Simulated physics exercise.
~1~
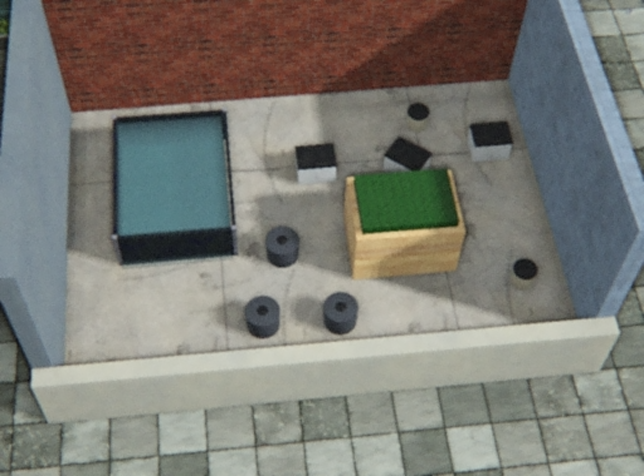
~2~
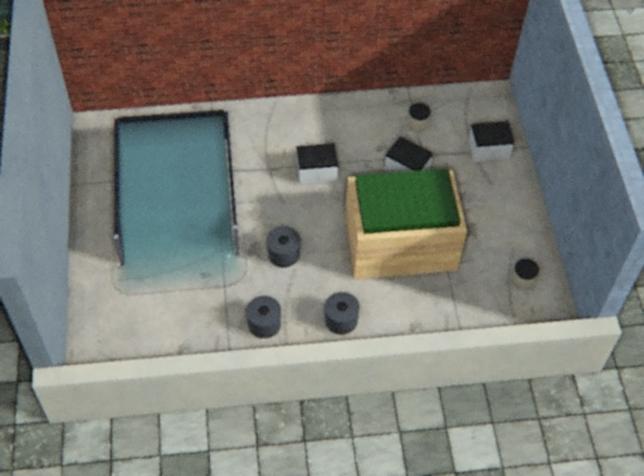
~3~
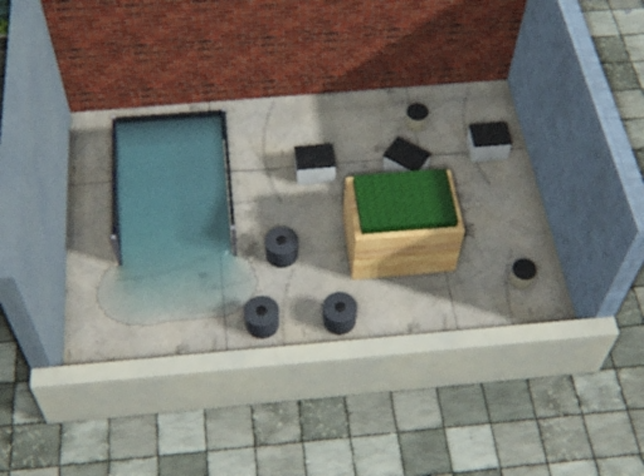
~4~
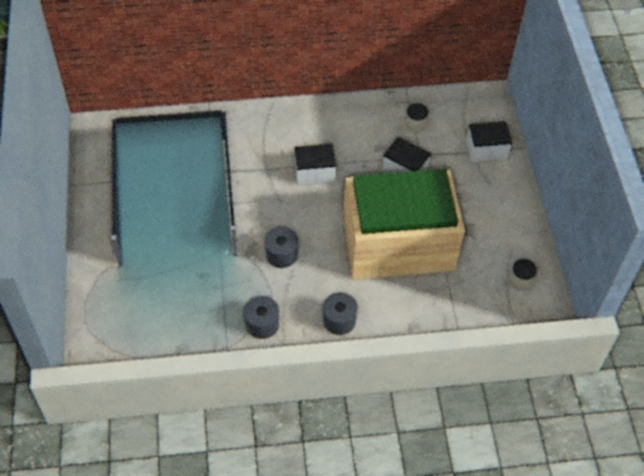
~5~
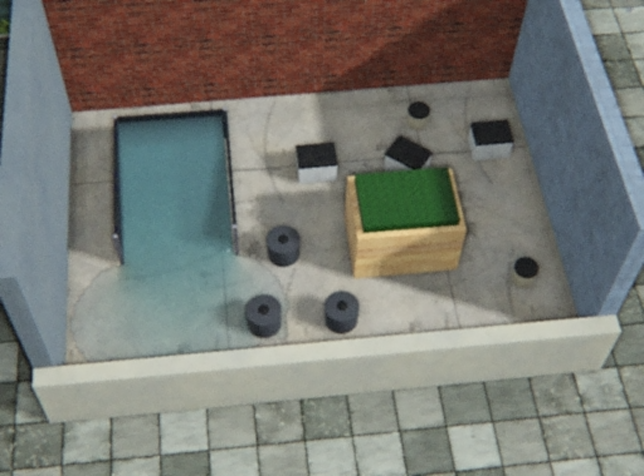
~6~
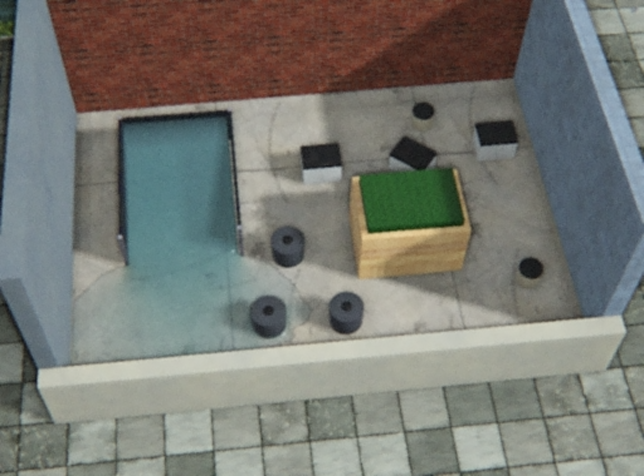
Walled yard with a brick back wall, water spreading from an opened tank across the left floor, loose objects staying still.
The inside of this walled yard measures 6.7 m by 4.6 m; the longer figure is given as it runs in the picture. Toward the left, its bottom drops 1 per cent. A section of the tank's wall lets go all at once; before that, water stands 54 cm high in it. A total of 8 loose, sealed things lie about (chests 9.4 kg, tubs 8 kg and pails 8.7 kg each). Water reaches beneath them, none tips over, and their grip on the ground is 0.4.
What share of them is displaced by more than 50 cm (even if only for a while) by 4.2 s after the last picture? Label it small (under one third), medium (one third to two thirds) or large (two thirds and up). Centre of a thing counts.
Medium.
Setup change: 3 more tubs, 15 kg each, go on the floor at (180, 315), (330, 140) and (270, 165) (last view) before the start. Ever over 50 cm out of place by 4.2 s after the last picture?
In the order asked: Farther than that, not as far, not as far.
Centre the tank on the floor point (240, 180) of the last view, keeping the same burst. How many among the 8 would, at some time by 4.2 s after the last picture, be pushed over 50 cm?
That gives 4 of them.
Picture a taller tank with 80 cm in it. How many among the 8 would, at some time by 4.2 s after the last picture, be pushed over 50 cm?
With that change, 5 of them.
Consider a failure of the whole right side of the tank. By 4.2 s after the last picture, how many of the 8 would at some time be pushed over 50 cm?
Result: 6.
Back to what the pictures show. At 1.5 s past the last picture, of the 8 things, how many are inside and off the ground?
At that point I count 1.
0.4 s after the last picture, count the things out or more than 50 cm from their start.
0.
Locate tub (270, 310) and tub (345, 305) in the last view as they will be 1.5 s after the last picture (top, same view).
Roughly (402, 325), then roughly (373, 286).
Then, 0.4 s after the last picture 0 of 8 are over 50 cm from their spots; 0 afloat.
Then, 1.5 s after the last picture 1 of 8 are over 50 cm from their spots; 1 afloat.
Then, 2.8 s after the last picture 2 of 8 are over 50 cm from their spots; 2 afloat.
Then, 4.2 s after the last picture 3 of 8 are over 50 cm from their spots, and 3 have been at some point; 2 afloat.
